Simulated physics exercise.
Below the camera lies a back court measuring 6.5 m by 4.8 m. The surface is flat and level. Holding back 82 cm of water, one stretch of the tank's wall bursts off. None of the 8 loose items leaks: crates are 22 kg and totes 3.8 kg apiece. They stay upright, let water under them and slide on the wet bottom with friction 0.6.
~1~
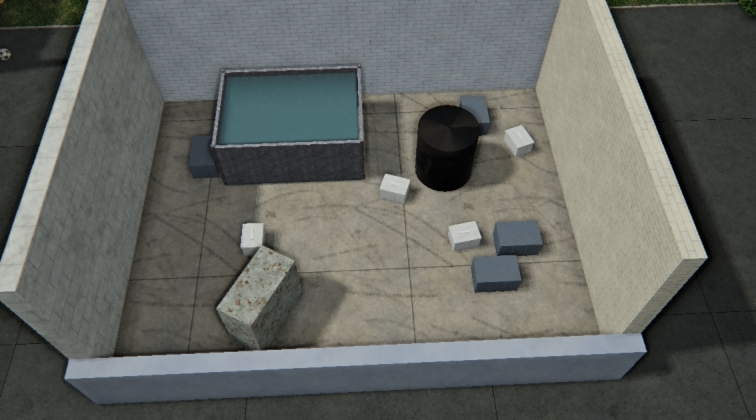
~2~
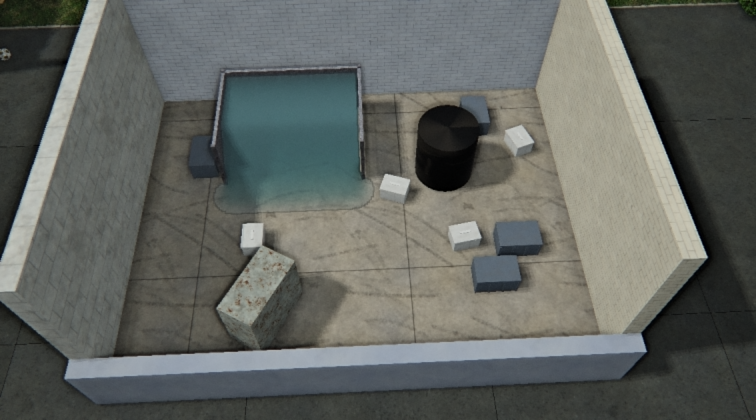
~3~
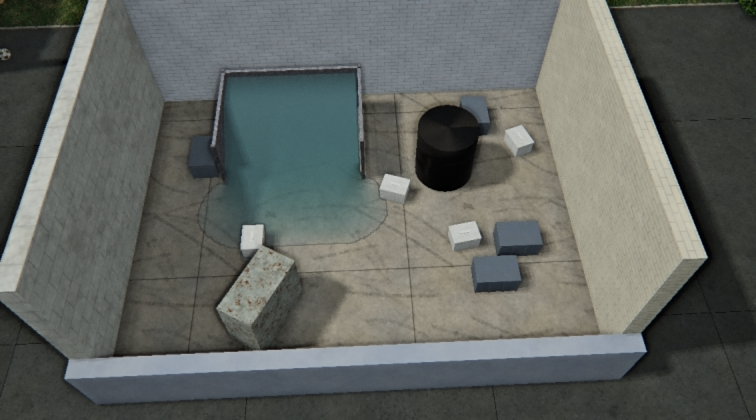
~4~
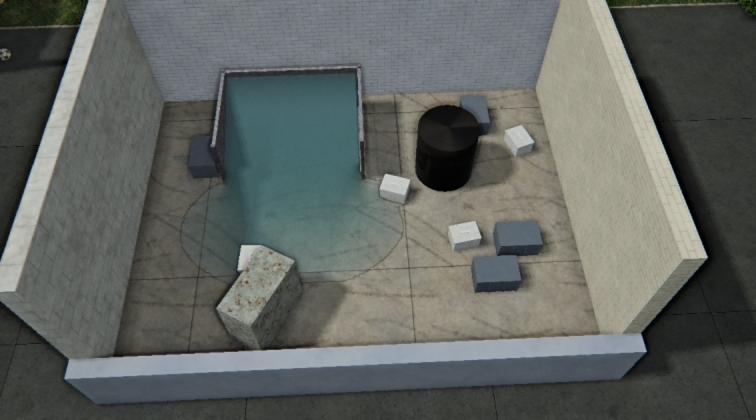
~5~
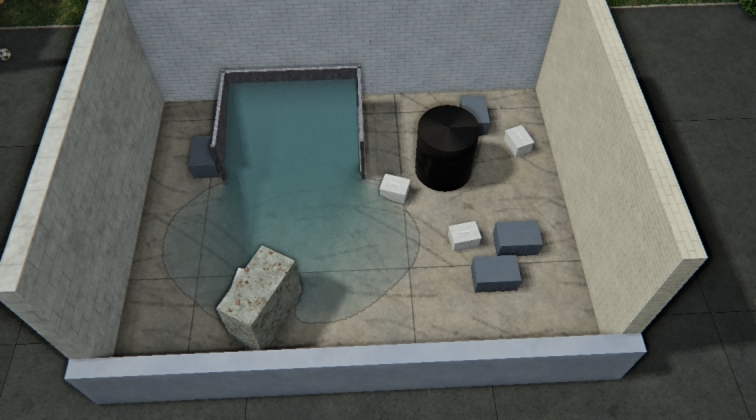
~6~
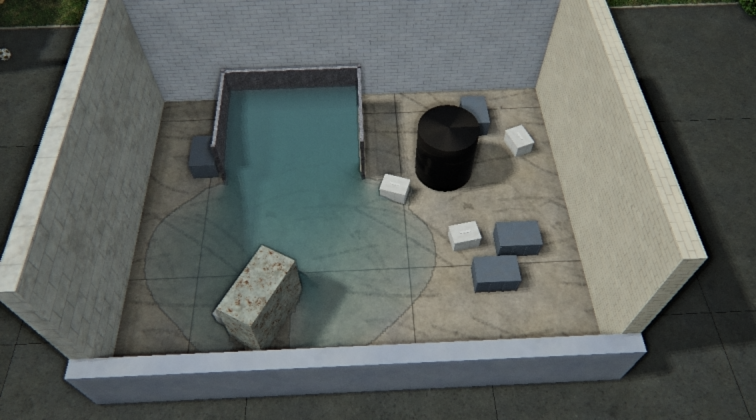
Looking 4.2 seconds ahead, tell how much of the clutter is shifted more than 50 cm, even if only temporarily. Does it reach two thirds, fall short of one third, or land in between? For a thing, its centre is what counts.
Upper band.
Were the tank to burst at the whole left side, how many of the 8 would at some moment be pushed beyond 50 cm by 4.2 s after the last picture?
The answer then is 3.
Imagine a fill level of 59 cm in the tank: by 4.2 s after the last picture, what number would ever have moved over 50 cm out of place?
Result: 3.
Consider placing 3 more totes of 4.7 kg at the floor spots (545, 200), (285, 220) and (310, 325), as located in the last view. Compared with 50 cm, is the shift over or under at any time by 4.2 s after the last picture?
Note, in sequence: Over threshold; over threshold; over threshold.
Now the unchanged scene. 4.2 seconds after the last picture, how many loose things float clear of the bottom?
By my count, 4.
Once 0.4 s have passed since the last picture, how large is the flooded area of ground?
About 15 m2 is covered.
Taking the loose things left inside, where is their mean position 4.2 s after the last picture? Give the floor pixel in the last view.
Around (393, 156).
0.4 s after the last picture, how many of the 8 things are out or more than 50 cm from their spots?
Tally at that time: 1.
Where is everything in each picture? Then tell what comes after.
In the first picture, a tote at (252, 235), on the bottom; a crate at (497, 269), on the bottom; 3.1 m2 under water; 0 of 8 have shifted.
In the second picture, a tote at (252, 235), on the bottom; a crate at (497, 269) rests on the ground; water covers 4.4 m2; 0 of 8 have shifted.
In the third picture, a tote at (252, 237), on the bottom; a crate at (497, 269) rests on the ground; water covers 6.1 m2; 0 of 8 have shifted.
In the fourth picture, a tote at (250, 257), on the bottom, 38 cm from its start; a crate at (497, 269), on the bottom; 8.1 m2 under water; 1 of 8 have shifted.
In the fifth picture, a tote at (244, 283) rests on the ground, 78 cm from its start; a crate at (497, 269), on the bottom; 10.1 m2 under water; 1 of 8 have shifted.
In the sixth picture, a tote at (230, 306), afloat, 115 cm from its start; a crate at (497, 269) rests on the ground; water covers 12.2 m2; 1 of 8 have shifted.
Then, 0.4 s after the last picture 1 of 8 are over 50 cm from their spots; 1 afloat.
Then, 1.5 s after the last picture 1 of 8 are over 50 cm from their spots; 1 afloat.
Then, 2.8 s after the last picture 1 of 8 are over 50 cm from their spots; 2 afloat.
Then, 4.2 s after the last picture 6 of 8 are over 50 cm from their spots, and 6 have been at some point; 4 afloat.
